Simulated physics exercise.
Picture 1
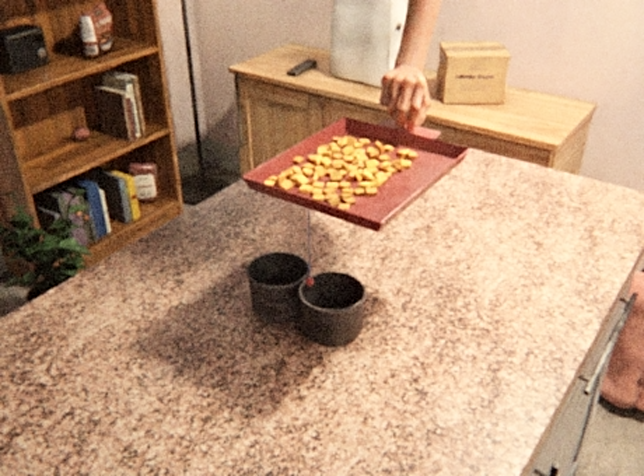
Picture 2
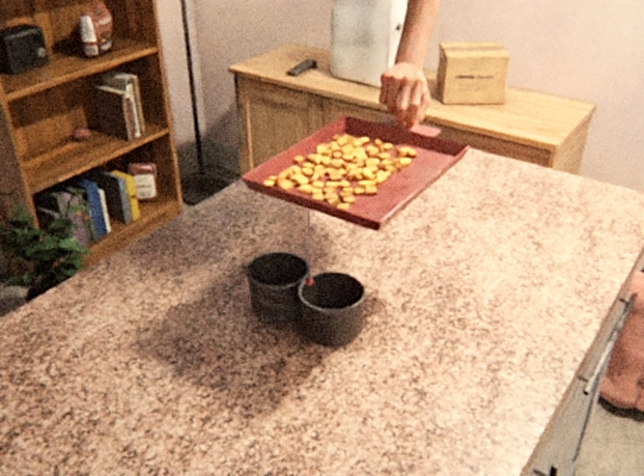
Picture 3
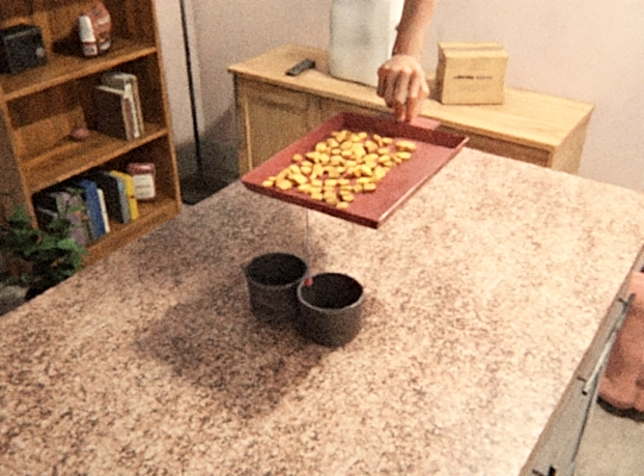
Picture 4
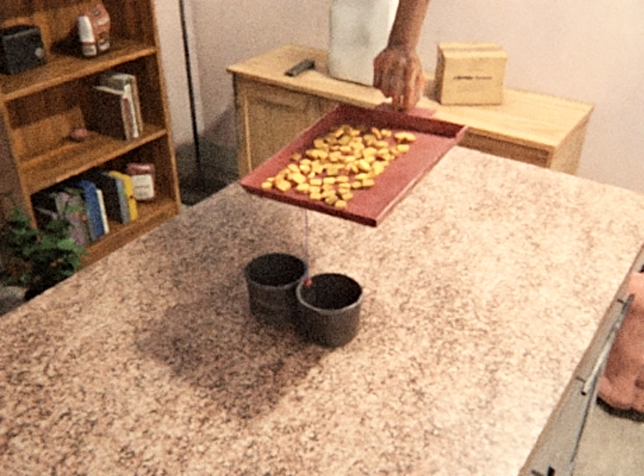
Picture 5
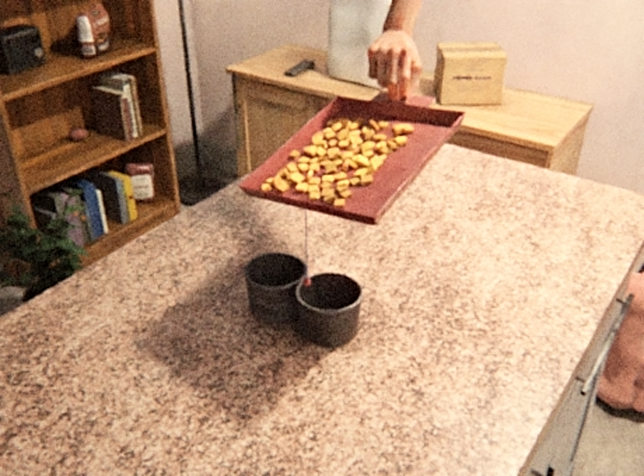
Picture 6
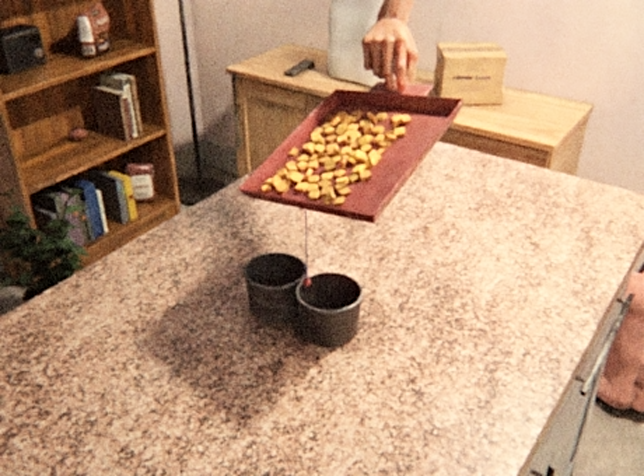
To begin with, a hand holds a shallow red tray of yellowish cereal squares level above two dark dishes on a speckled counter, with a thread hanging from its near edge. The hand then gradually raises the far side, tilting the tray toward its left front corner, while the pieces stay bunched on it.
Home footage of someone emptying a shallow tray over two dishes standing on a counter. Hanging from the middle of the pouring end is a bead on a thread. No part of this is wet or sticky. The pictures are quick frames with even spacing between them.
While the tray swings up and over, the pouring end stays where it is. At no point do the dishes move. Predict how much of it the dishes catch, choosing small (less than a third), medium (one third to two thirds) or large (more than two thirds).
The catch is medium, between one third and two thirds.
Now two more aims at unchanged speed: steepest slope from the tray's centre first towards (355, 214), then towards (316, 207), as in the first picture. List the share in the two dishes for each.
Case one near 10 %; case two near 0 %.
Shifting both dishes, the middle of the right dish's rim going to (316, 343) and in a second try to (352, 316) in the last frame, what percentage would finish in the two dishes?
You'd end up with around 0 per cent and then around 10 per cent.
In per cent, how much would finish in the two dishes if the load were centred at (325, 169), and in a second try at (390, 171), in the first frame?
The first start gives 50 percent and the second 40 percent.
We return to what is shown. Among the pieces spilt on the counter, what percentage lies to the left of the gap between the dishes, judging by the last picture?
It amounts to some 100 percent.
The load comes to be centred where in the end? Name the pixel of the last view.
Last view, resting centre - approx. (258, 304).
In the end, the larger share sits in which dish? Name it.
The fuller one is the leftmost dish.
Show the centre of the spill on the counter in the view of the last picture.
Roughly at (211, 318).
Shortly afterwards, tray tipped steeply; the whole lot on the tray.
Next, tray tipped past a quarter turn; a little on the tray; near a third in the left dish; near a third outside both; a little in the air.
Some moments later, tray tipped past a quarter turn; near half in the left dish; near half outside both.
In the end, tray tipped past a quarter turn; none at all in the right dish; near half in the left dish; near half outside both.
